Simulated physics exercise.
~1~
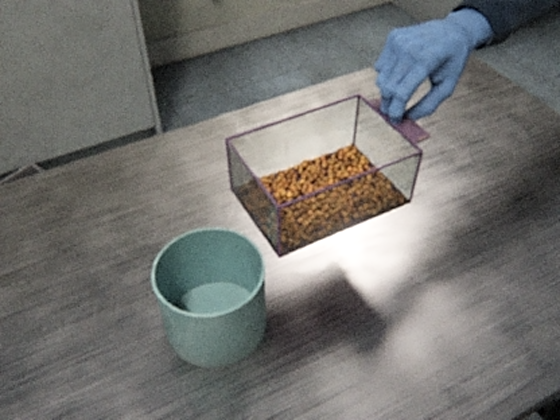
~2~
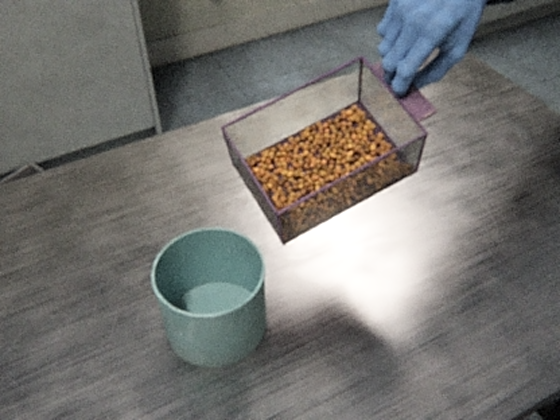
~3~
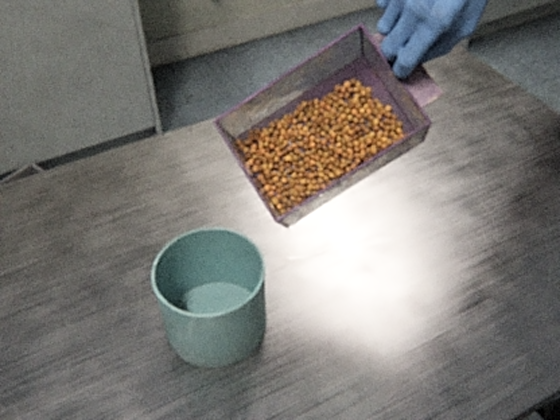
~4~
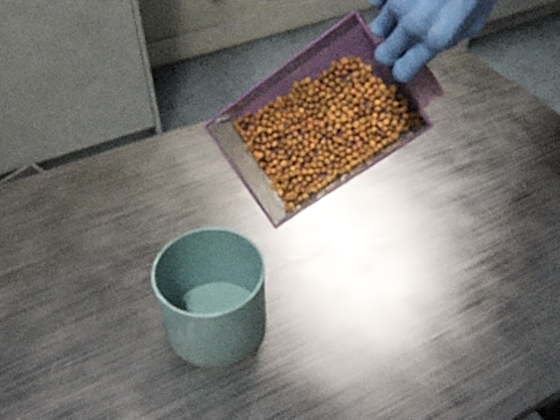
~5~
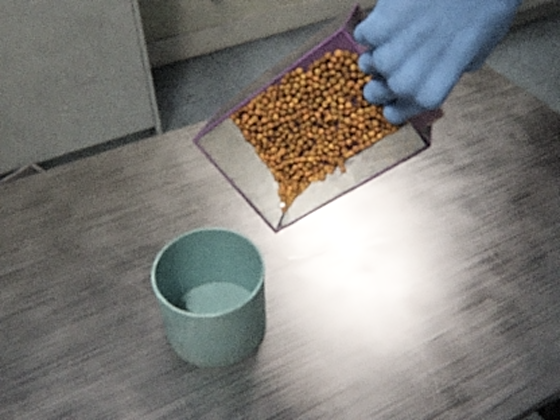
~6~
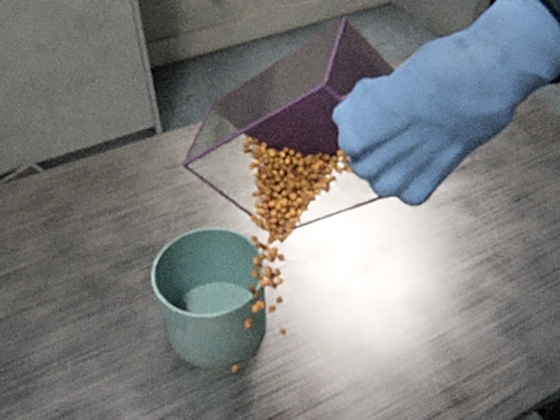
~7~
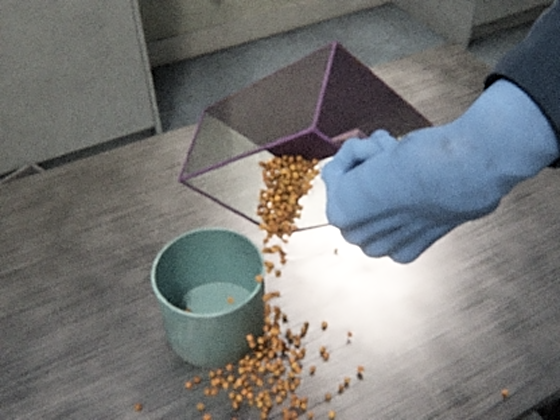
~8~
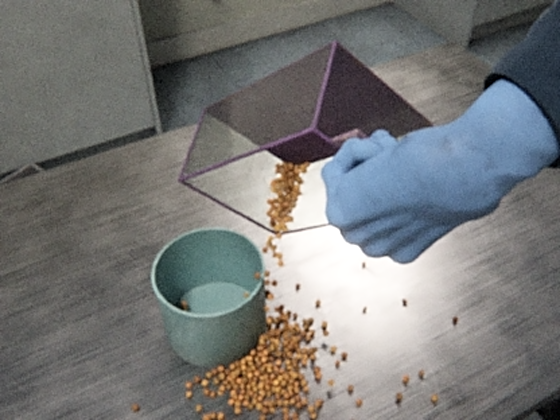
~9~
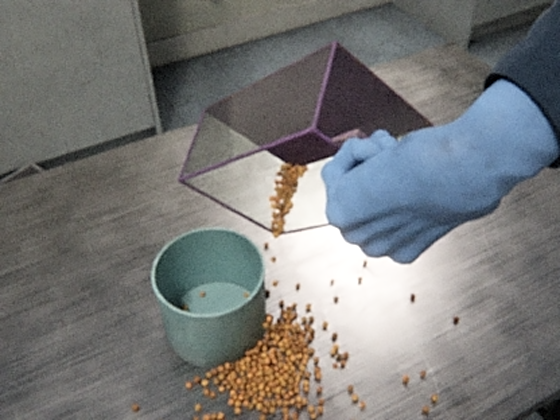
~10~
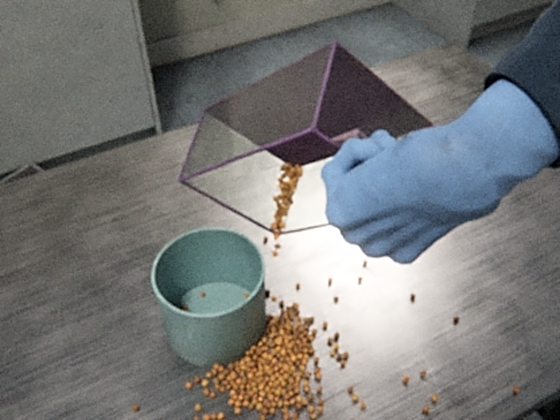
On a wooden table, a gloved hand tips a box, spilling most chickpeas beside the pot.
